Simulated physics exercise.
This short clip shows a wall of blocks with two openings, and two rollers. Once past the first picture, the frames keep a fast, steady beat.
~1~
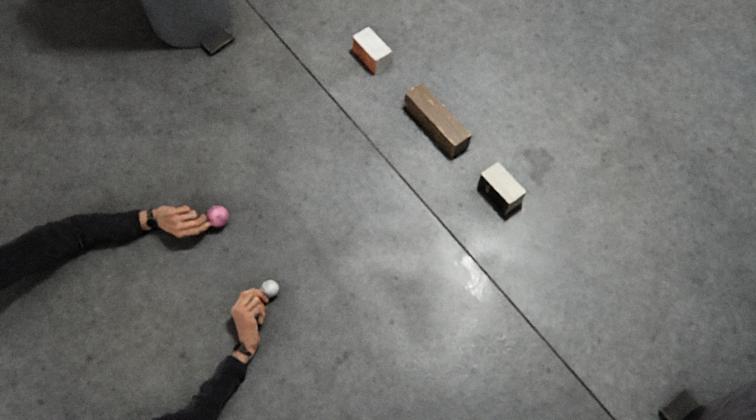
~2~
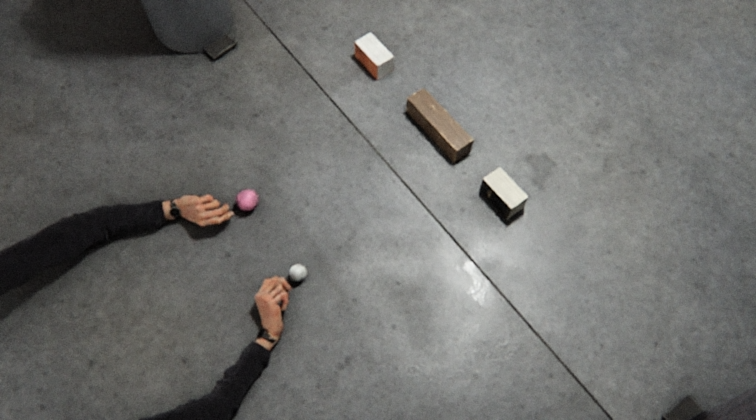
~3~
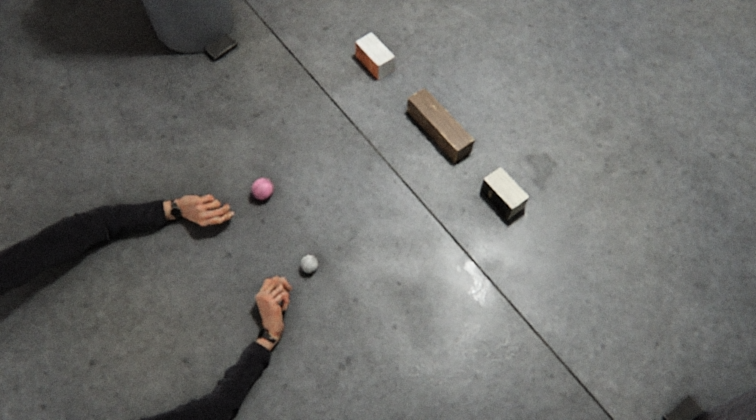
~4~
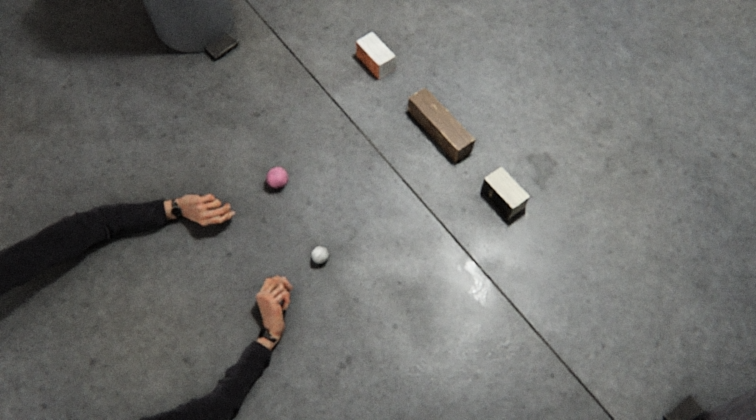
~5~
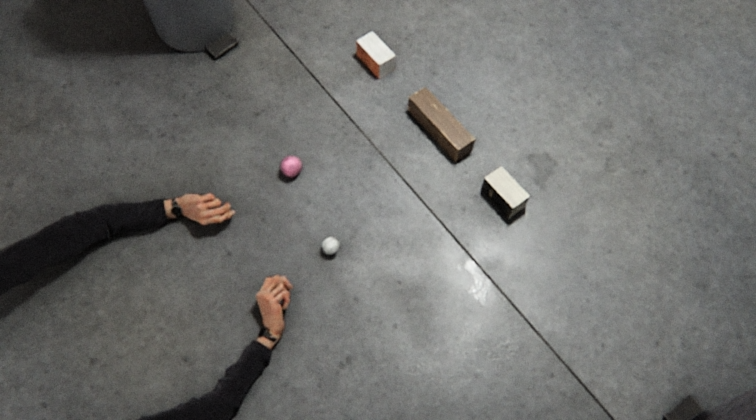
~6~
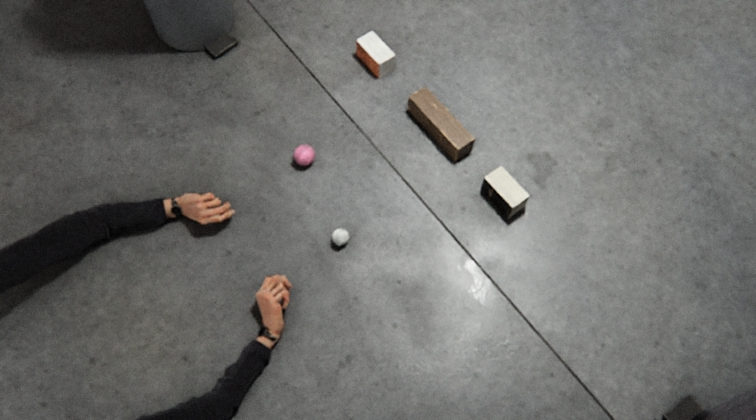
On a grey concrete floor, two hands push a pink ball and a smaller white ball forward and let go, and both balls roll up and to the right toward a spaced row of three blocks while the hands stay behind.
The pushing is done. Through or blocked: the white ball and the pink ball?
I bet the white ball does not make it across. I bet the pink ball makes it across.
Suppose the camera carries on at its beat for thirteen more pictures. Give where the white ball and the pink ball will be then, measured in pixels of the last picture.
White ball: (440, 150); pink ball: (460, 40).
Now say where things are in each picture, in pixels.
In the first picture, white ball (270, 289) under the hand; pink ball (218, 217) under the hand; orange book (372, 51).
In the second picture, white ball (298, 273); pink ball (247, 200).
In the third picture, white ball (309, 264); pink ball (262, 189).
In the fourth picture, white ball (320, 255); pink ball (277, 178).
In the fifth picture, white ball (331, 246); pink ball (291, 167).
In the sixth picture, white ball (340, 237); pink ball (304, 155); brown block (440, 124).
Then, 0.36 s on from there, white ball heading on near (425, 169); pink ball heading on near (416, 69).
Then, 0.96 s on from there, white ball moving sideways near (431, 152); pink ball heading on.
In the end, the white ball hits a block, near (427, 151); the pink ball passes through its gap.
